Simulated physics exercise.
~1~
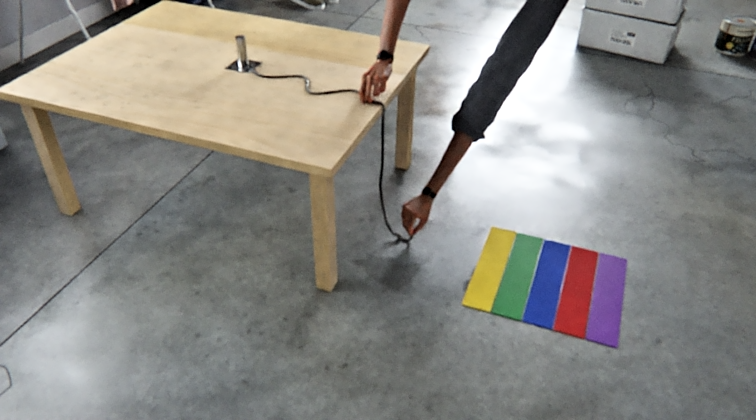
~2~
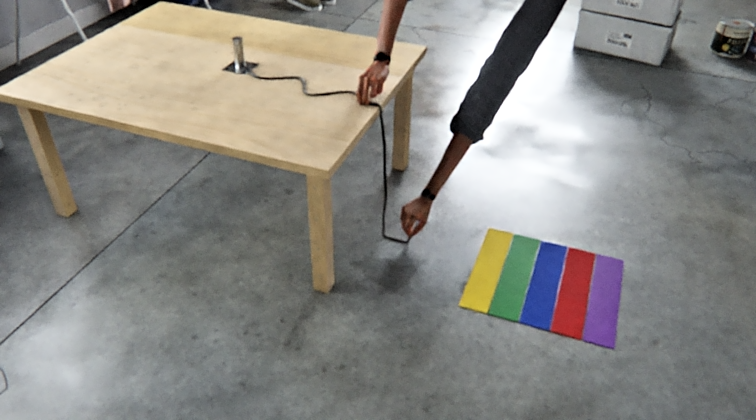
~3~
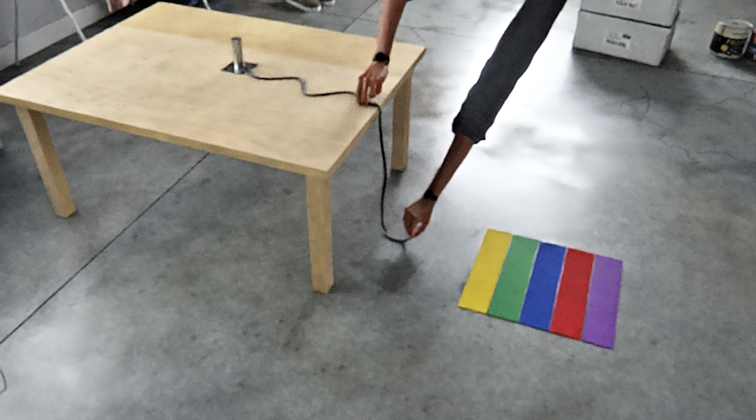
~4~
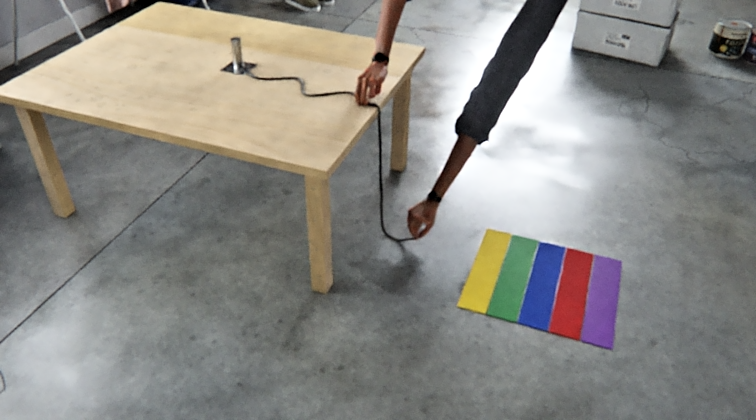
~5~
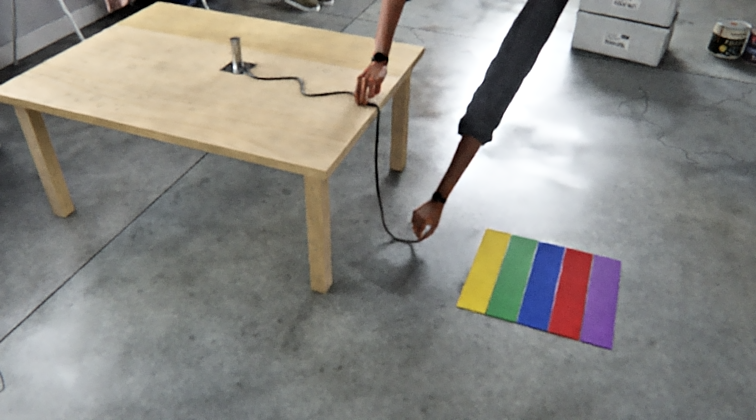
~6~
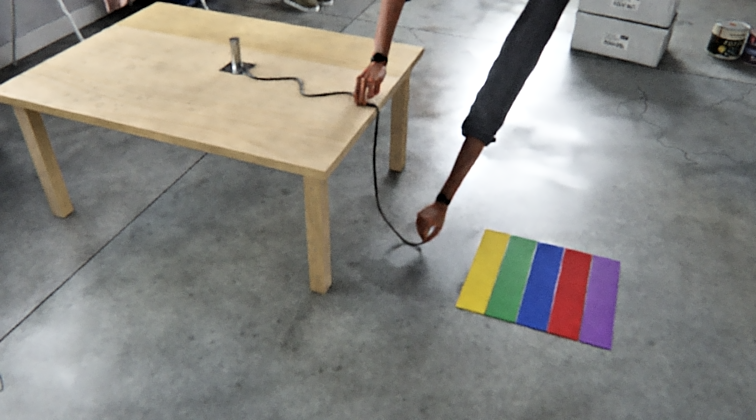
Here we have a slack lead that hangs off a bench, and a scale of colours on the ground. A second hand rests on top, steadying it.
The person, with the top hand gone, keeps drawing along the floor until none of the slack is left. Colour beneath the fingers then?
Blue.
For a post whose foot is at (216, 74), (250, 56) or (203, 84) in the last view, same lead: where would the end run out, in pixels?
Try by try, around (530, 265), (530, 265) and (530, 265).
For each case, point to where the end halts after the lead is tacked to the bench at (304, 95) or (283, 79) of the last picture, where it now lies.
Estimated pixels: (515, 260), then (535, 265).
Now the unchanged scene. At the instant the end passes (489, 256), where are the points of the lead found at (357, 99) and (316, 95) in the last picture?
Well, the first one sits at (379, 116), and the second one sits at (342, 96).
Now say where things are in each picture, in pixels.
The first picture shows end (413, 232); yellow (481, 292); green (511, 300); blue (541, 309); red (572, 317); purple (604, 326).
The second picture shows end (412, 234); lead through (258, 77) (304, 87) (351, 92) (382, 124) (385, 175) (384, 221).
The third picture shows end (414, 236).
The fourth picture shows end (418, 237); lead through (257, 78) (302, 87) (349, 93) (379, 124) (381, 175) (382, 224).
The fifth picture shows end (423, 238).
The sixth picture shows end (427, 240); lead through (256, 78) (301, 88) (348, 93) (377, 124) (375, 174) (390, 225).
Early on, end near (489, 256); over yellow.
Midway, end near (522, 264); over green.
At the end of the slack, end near (543, 270); over blue. It halts on the blue strip.
